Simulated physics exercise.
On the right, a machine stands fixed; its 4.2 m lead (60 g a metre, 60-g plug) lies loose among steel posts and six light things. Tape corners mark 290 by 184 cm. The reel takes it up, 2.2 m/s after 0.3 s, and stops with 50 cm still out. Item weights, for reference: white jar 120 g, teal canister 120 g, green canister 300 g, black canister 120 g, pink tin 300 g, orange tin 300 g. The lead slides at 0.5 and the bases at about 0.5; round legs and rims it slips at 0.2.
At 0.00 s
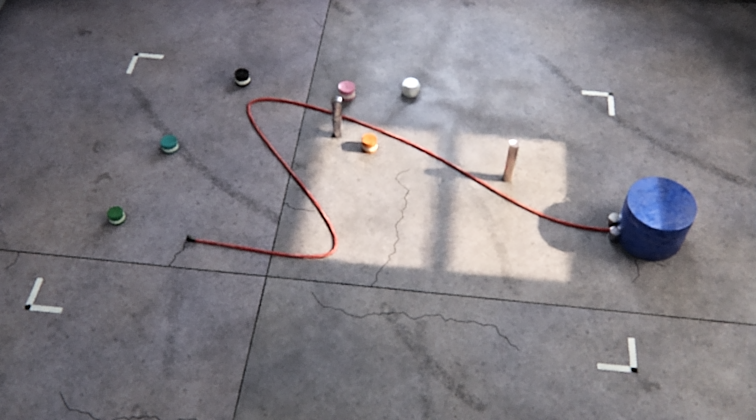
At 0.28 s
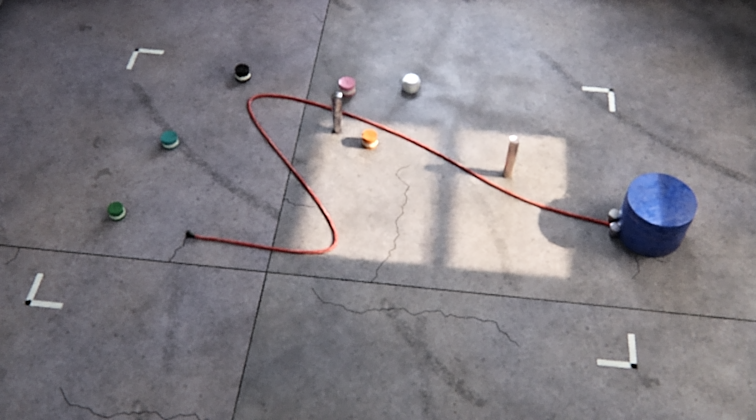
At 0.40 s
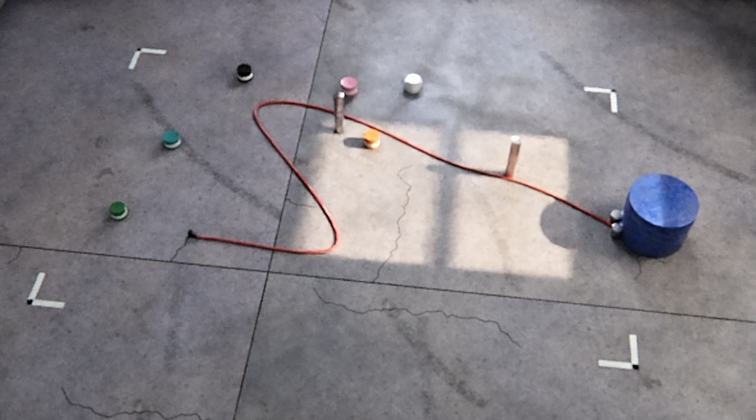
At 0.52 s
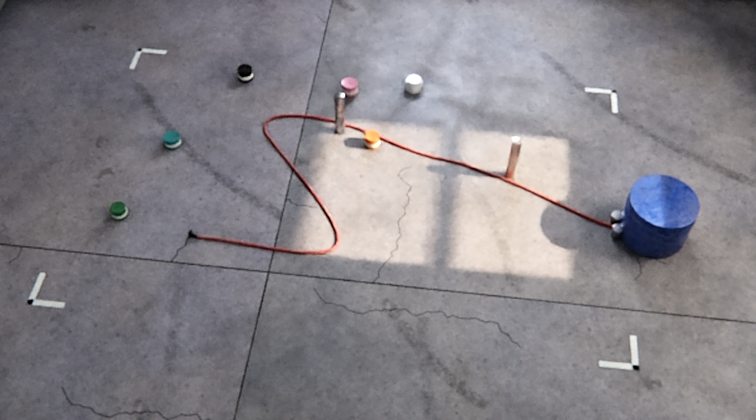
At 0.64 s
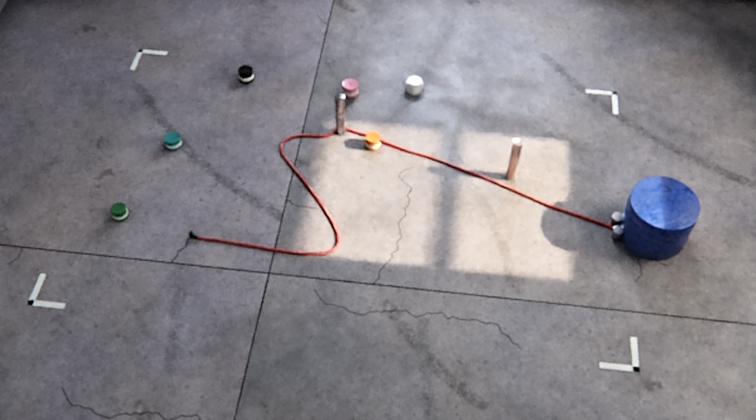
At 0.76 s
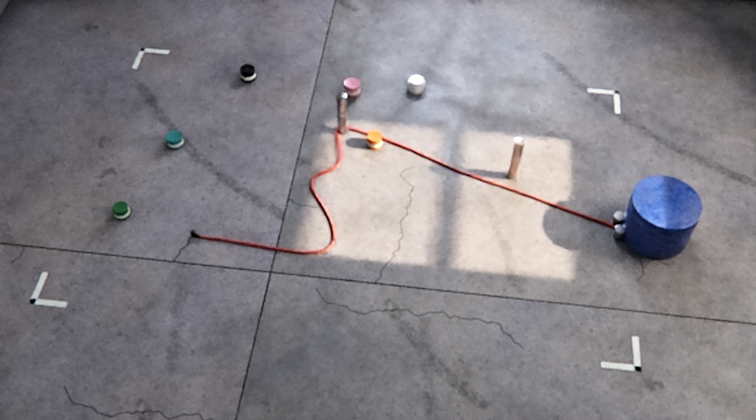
In the video, a red lead lies in a loose curve among two upright posts and six small containers on a concrete floor, then draws toward the blue reel at right, its upper-left loop shrinking in against the left post.
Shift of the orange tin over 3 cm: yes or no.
No.
By 1.1 s, plug at (264, 173); nothing else has moved.
By 1.5 s, plug at (378, 117); pink tin 7 cm off its start.
By 1.9 s, plug at (583, 234); pink tin 8 cm off its start at (366, 81).
By 2.3 s, plug at (670, 256); pink tin 8 cm off its start.
By 3.1 s, plug at (668, 253); orange tin 0 cm off its start at (375, 135), pink tin 8 cm off its start at (366, 81).
